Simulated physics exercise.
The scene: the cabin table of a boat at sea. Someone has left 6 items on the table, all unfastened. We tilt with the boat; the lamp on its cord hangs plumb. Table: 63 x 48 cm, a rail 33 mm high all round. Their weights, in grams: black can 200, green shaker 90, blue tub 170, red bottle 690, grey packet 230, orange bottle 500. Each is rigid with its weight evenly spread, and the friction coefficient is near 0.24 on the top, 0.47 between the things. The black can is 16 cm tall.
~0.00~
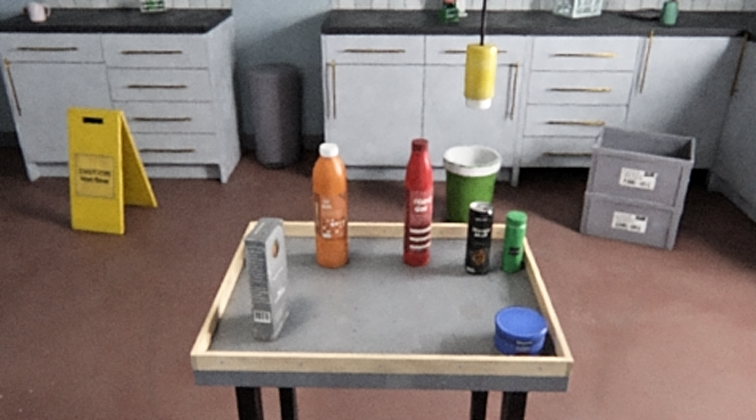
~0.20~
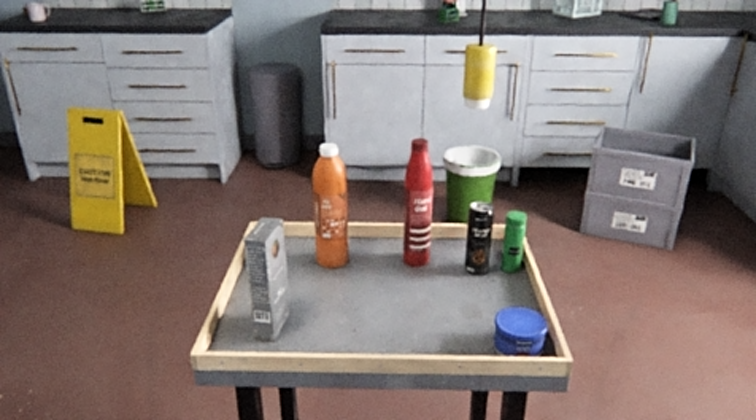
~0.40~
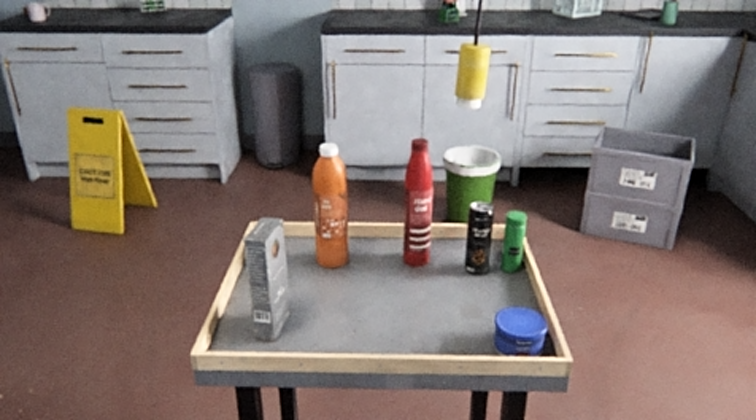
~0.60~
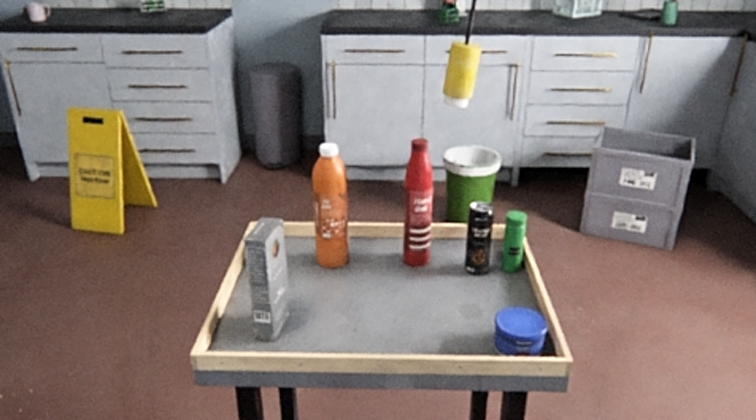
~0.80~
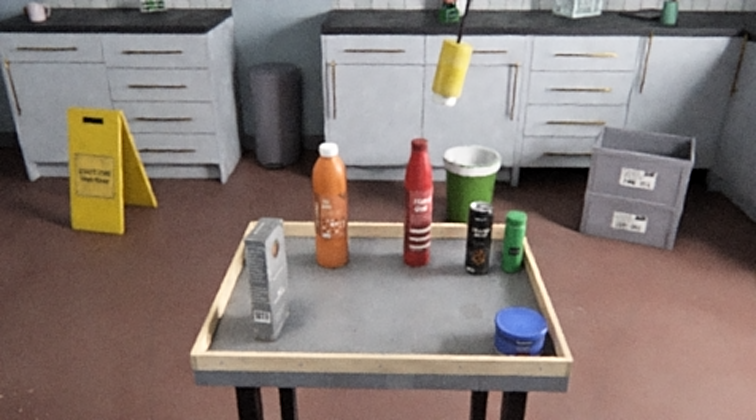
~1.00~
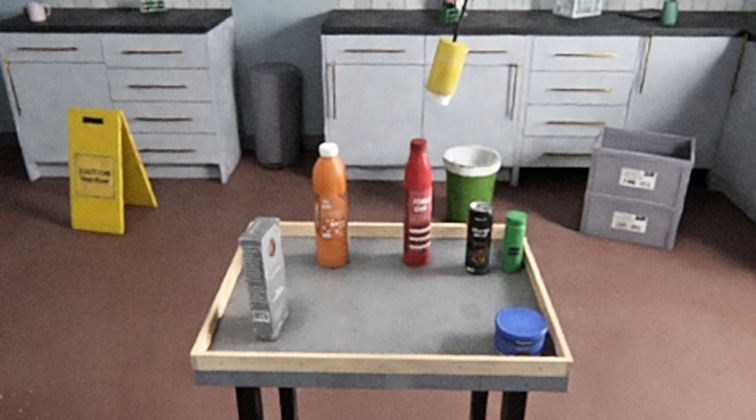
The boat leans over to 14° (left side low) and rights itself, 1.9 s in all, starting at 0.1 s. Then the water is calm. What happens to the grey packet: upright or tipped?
The grey packet falls over.
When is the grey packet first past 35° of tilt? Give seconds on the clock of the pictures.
At about 1.3 s.
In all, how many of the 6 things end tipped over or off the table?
3 of them.
By 1.50 s, floor tilted 8°, left side down; grey packet now off the table; red bottle rocked 30° off its seat.
By 1.70 s, floor tilted 3°, left side down; red bottle rocked 42° off its seat; orange bottle rocked 20° off its seat.
By 1.90 s, boat level; red bottle rocked 69° off its seat; orange bottle on its side.
When it is over (4.0 s), off the table and tipped over, grey packet; lying over on the table, red bottle and orange bottle; the other 3 within 5 cm of the start.
